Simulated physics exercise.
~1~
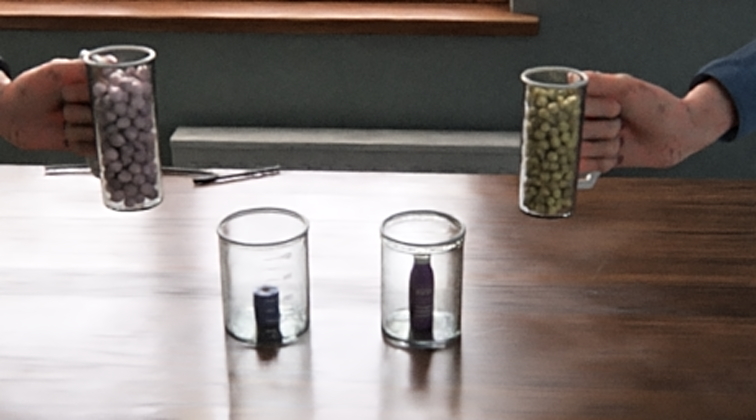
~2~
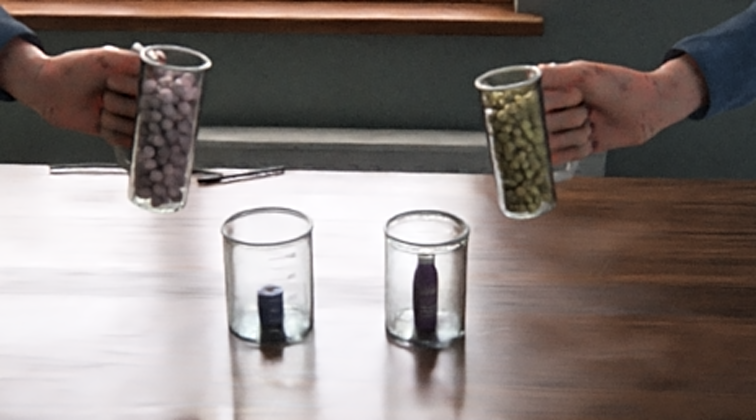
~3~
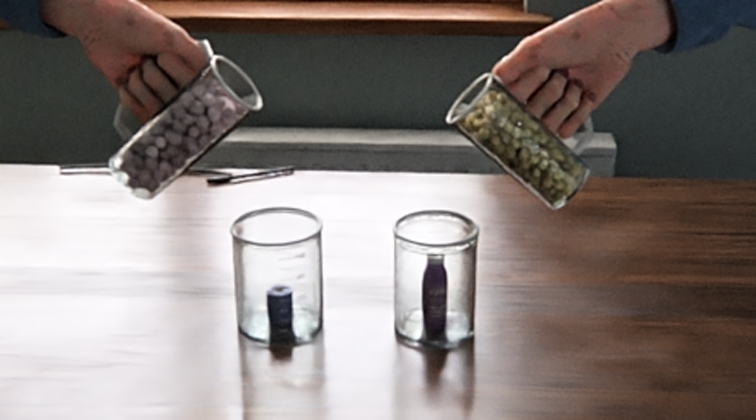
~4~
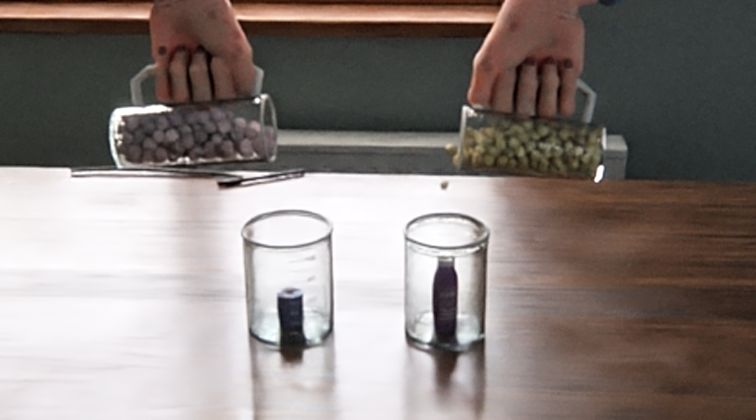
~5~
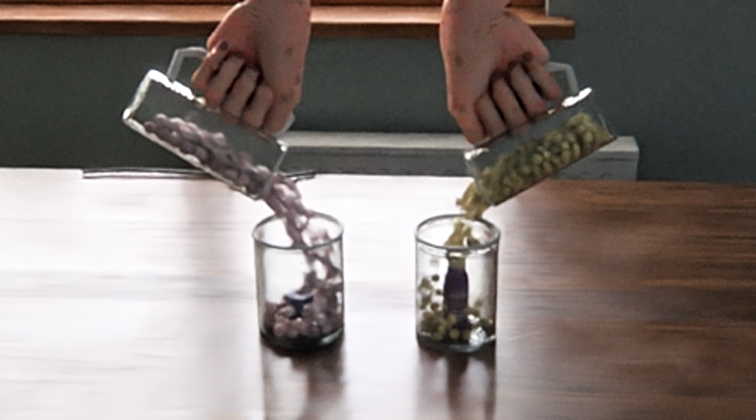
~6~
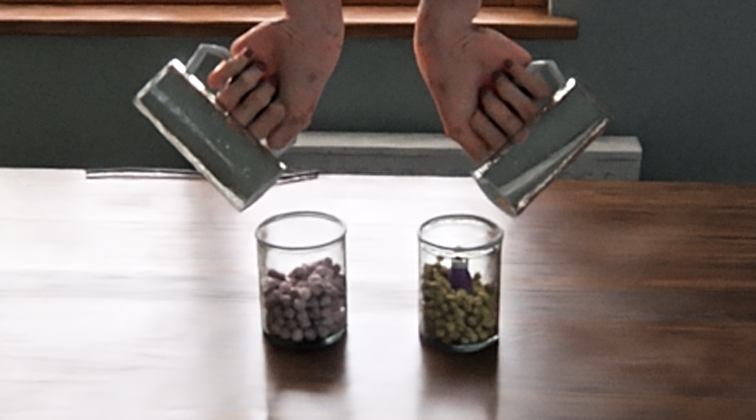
At a wooden table, two hands empty cups of beads into glasses, covering only the left object.
